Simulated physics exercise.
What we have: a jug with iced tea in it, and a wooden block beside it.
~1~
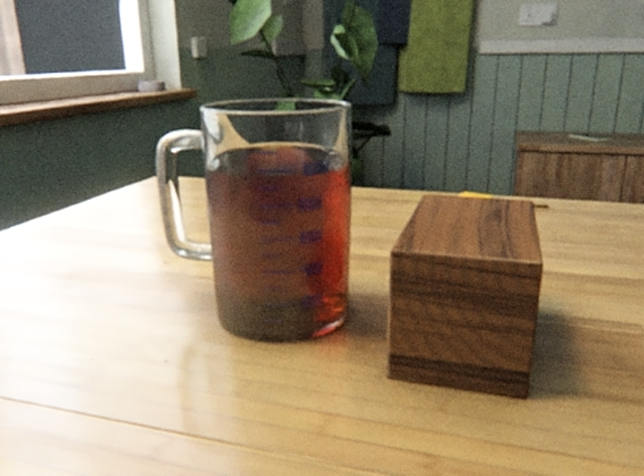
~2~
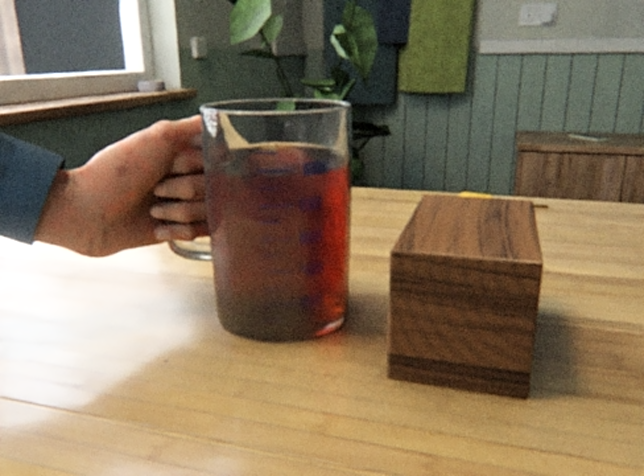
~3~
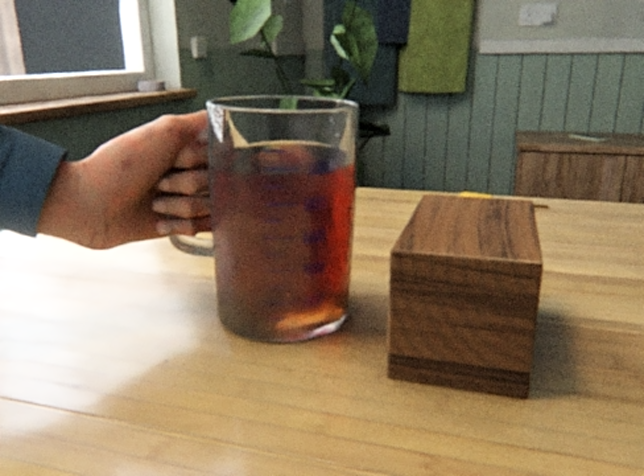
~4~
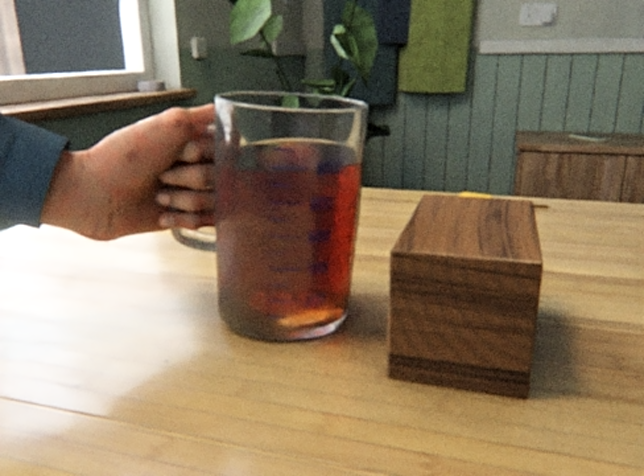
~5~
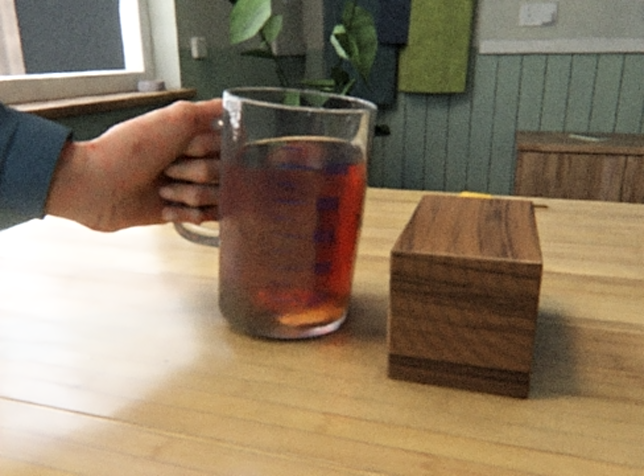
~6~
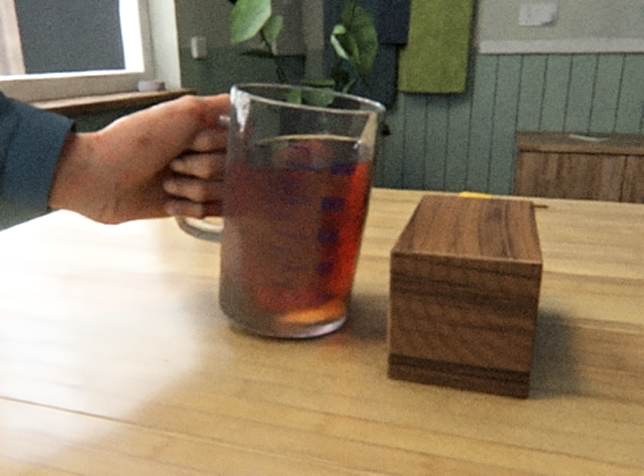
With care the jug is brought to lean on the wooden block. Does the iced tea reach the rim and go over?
It holds.
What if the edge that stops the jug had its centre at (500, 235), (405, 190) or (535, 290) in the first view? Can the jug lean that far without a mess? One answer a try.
In that order: Loses some, keeps it in, spills.
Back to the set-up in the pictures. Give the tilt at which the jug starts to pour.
At 40° or so.
Shortly, the jug leans by about 15°; none is lost.
Then, the jug leans by about 25°; none is lost.
At the finish, the jug leans by about 25°, against the wooden block; none is lost.
